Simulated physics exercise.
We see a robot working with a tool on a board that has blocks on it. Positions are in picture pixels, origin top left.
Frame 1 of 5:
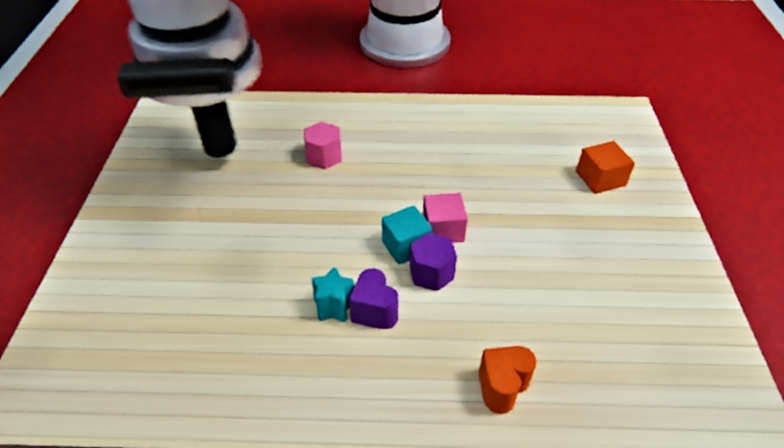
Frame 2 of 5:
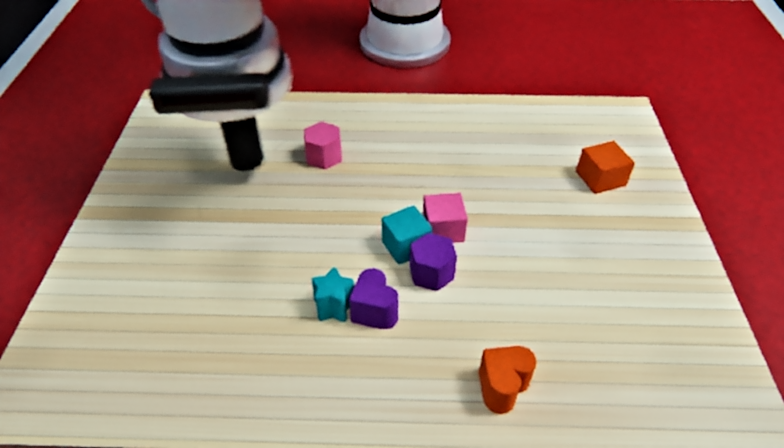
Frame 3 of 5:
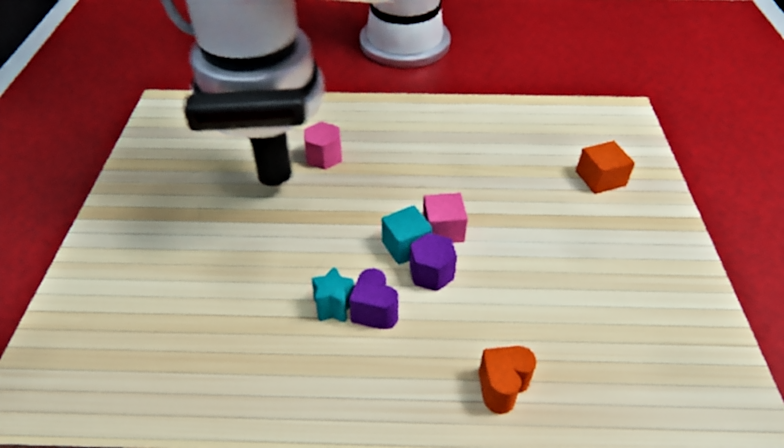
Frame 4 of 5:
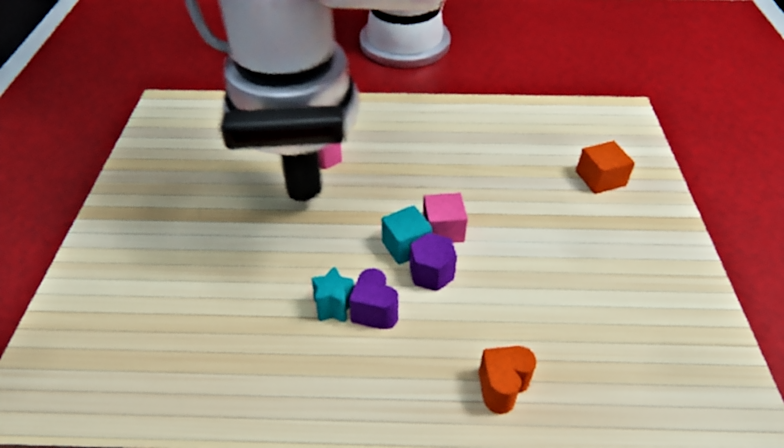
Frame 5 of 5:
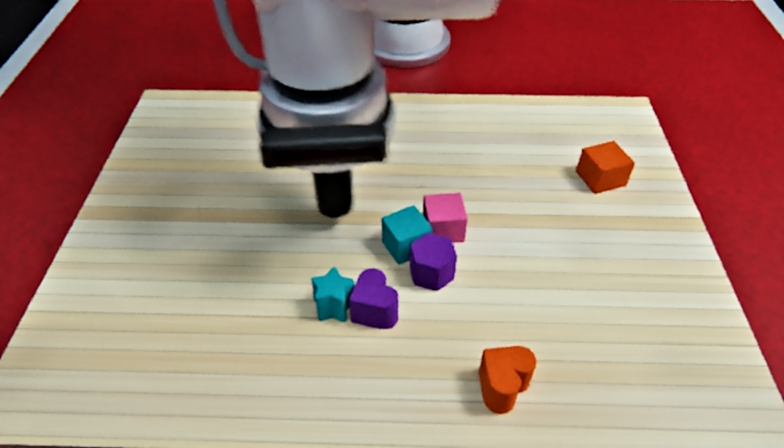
Robot arm with a black tool moving diagonally right and nearer across a wooden board, passing in front of a pink block.
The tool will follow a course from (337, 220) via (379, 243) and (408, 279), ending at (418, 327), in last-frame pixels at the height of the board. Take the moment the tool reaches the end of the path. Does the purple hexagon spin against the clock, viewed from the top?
No.
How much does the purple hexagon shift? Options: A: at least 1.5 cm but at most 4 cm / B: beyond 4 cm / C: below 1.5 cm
Correct choice: B.
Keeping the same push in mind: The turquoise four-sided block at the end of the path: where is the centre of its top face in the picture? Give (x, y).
The turquoise four-sided block ends near (448, 243).
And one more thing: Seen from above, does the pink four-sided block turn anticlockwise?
Yes, I think so.
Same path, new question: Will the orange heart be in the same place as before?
Yes - that is the case.
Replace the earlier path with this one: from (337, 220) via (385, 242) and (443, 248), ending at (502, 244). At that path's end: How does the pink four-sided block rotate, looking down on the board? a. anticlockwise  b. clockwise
I choose a.
On the path given first. One third of the way, tool at (380, 228); turquoise four-sided block at (423, 228); purple hexagon at (446, 258), turned 15° clockwise; pink four-sided block at (451, 205), turned 20° anticlockwise.
Two thirds of the way, tool at (409, 265); turquoise four-sided block at (448, 243), turned 65° anticlockwise; purple hexagon at (480, 274), turned 60° clockwise; pink four-sided block at (454, 205), turned 30° anticlockwise.
At the end, tool at (418, 313); purple heart in place; turquoise four-sided block at (448, 243), turned 70° anticlockwise; purple hexagon at (480, 274), turned 60° clockwise; pink four-sided block at (454, 205), turned 30° anticlockwise; orange heart in place.
